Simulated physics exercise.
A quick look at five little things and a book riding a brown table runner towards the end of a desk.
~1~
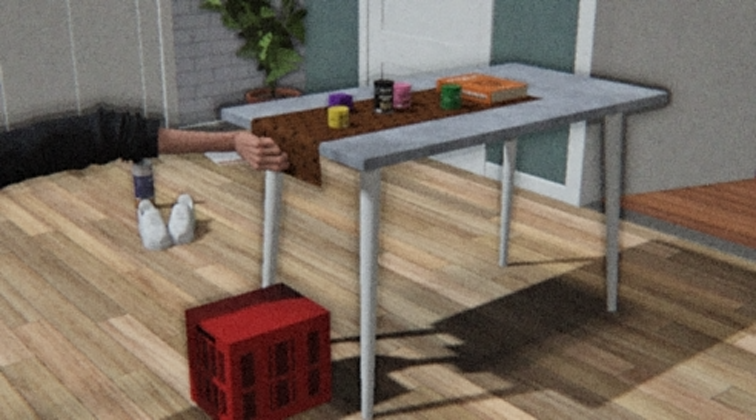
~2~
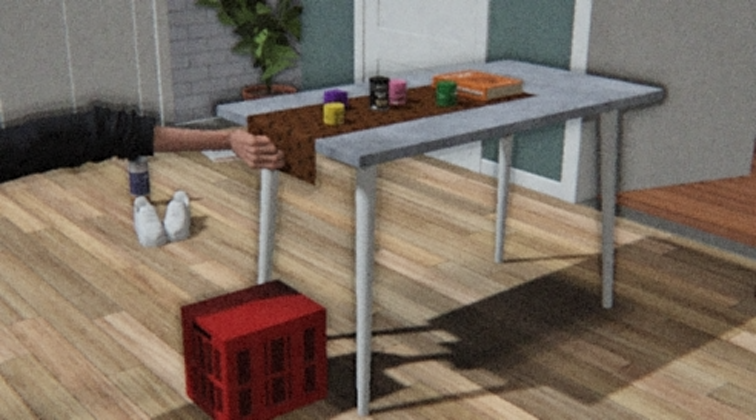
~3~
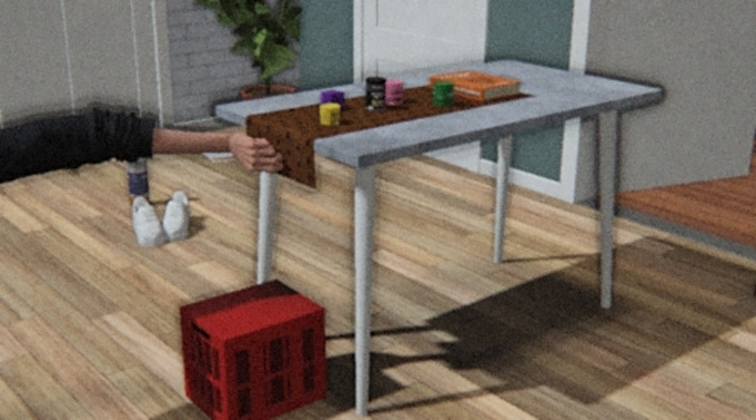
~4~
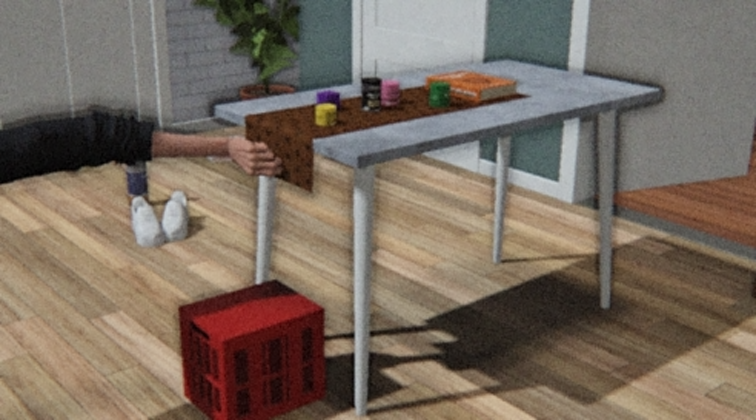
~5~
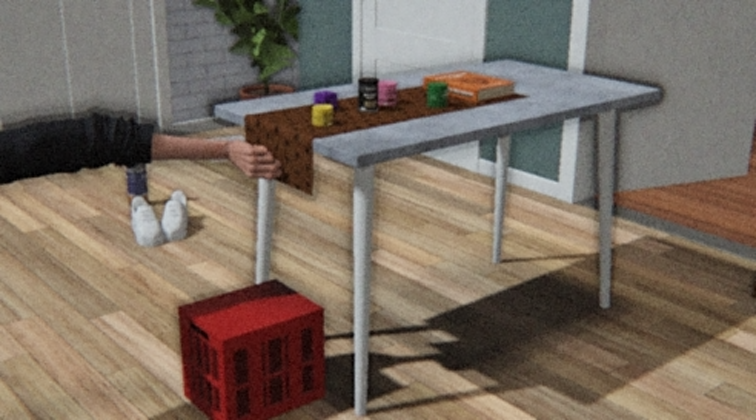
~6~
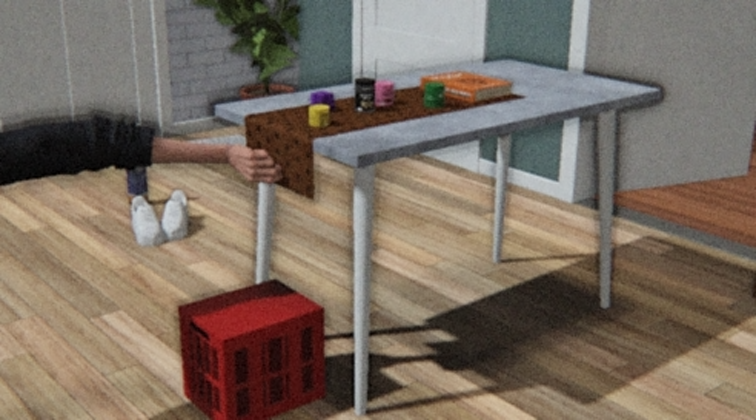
A brown table runner slides slowly left across a grey table as a hand at the near left corner pulls it, its hanging end creeping lower. Yellow, purple, black, pink and green pots and an orange book ride along with it, shifting slightly left and staying upright above a red crate.
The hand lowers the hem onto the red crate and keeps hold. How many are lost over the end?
The count of fallen things is three.
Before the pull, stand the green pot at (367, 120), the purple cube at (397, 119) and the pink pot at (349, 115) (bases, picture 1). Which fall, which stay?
The green pot drops off; the purple cube tumbles off; the pink pot comes down.
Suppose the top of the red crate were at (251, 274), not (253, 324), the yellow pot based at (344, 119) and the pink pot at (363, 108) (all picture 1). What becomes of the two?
The yellow pot tumbles off, the pink pot holds on.
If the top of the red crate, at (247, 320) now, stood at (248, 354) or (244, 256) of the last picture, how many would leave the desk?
Then 4 and 1.
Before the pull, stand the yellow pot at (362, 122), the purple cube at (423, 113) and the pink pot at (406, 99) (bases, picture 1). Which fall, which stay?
The yellow pot falls, the purple cube holds on, the pink pot does not fall.
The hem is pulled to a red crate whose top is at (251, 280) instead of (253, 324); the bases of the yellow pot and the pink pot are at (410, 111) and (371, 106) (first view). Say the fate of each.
The yellow pot holds on; the pink pot remains up.
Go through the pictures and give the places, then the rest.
Hem (321, 188); yellow pot (338, 109); purple cube (340, 95); black can (384, 81); pink pot (401, 85); green pot (452, 86); top of the crate (253, 324), in the first picture.
Hem (315, 186); yellow pot (334, 105), in the second picture.
Hem (316, 189); purple cube (333, 92), in the third picture.
Hem (313, 193); black can (372, 79); top of the crate (247, 321), in the fourth picture.
Hem (313, 196); pink pot (387, 82), in the fifth picture.
Hem (314, 200); yellow pot (319, 107); purple cube (322, 93); black can (365, 80); pink pot (384, 83); green pot (435, 84), in the sixth picture.
Soon after, hem near (278, 242); yellow pot gone.
After that, hem on the crate; yellow pot, purple cube and black can gone.
In the end, hem on the crate; yellow pot, purple cube and black can gone. It carries off three.
